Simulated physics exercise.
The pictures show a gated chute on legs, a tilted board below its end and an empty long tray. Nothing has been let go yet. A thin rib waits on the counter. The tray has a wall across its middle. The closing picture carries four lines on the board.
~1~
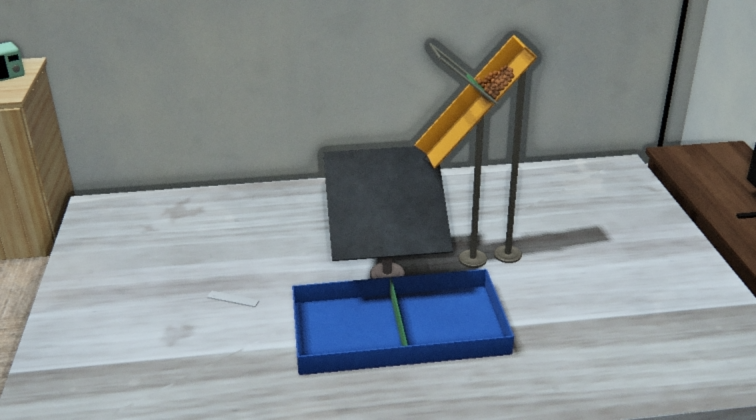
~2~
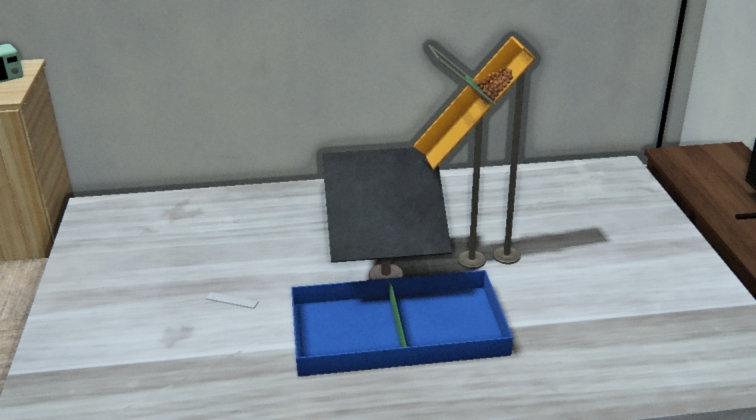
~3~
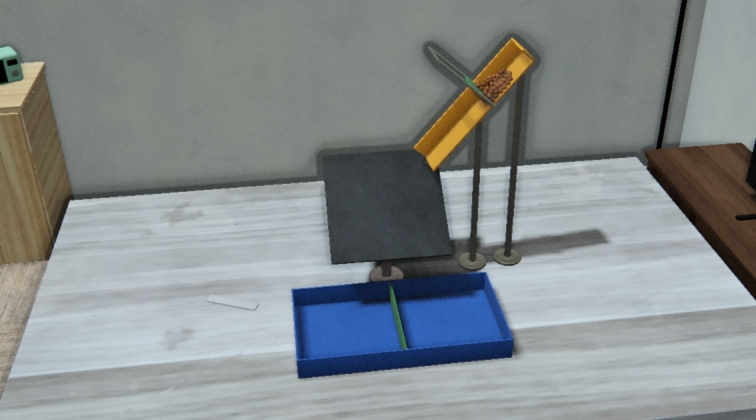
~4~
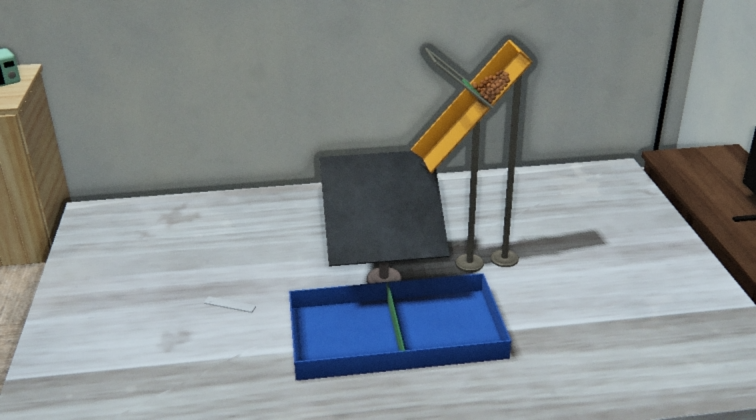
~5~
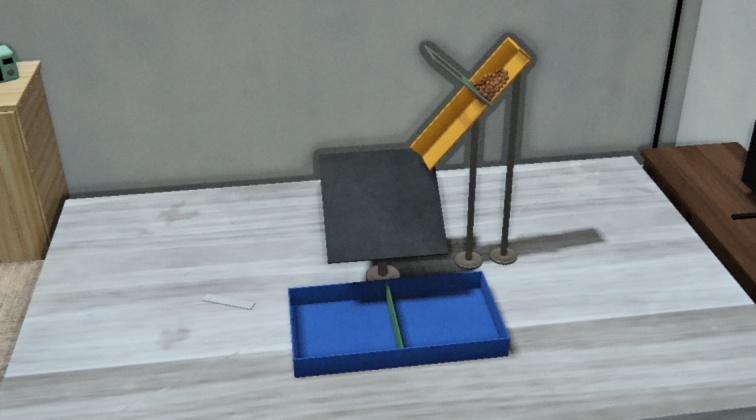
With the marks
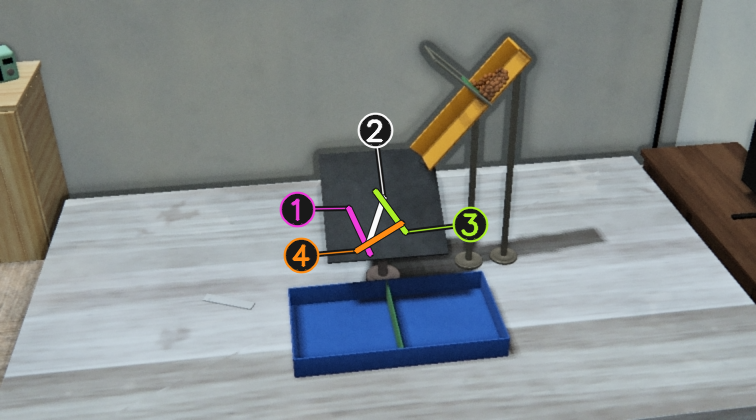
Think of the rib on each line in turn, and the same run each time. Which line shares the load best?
Line 1.
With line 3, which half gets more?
More lands on the right.
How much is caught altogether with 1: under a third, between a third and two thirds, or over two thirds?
Line 1 gives over two thirds.
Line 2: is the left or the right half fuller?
Left.
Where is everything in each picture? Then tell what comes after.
In the first frame, load behind the gate at (493, 81), cereal balls; lip of the chute at (431, 161), sloping steeply.
In the second frame, middle of the board at (385, 202), tilted fairly steeply; middle of its low edge at (392, 257); of its high edge at (379, 149).
In the third frame, front corners of the tray at (297, 360) and (513, 339); front end of its middle wall at (407, 349); gate still shut at (473, 86).
In the fourth frame, middle of the load at (489, 86); lip at (427, 166).
In the fifth frame, middle of the load at (488, 83); lip at (426, 163).
On the marked copy, line 1 from (348, 208) to (370, 253); line 2 from (383, 198) to (368, 244); line 3 from (375, 191) to (405, 232); line 4 from (401, 223) to (356, 250).
For line 1, of what is caught, about two thirds in the left half, about a third in the right.
For line 2, of what is caught, most in the left half, a small part in the right.
For line 3, of what is caught, a small part in the left half, nearly all in the right.
For line 4, of what is caught, most in the left half, a small part in the right.
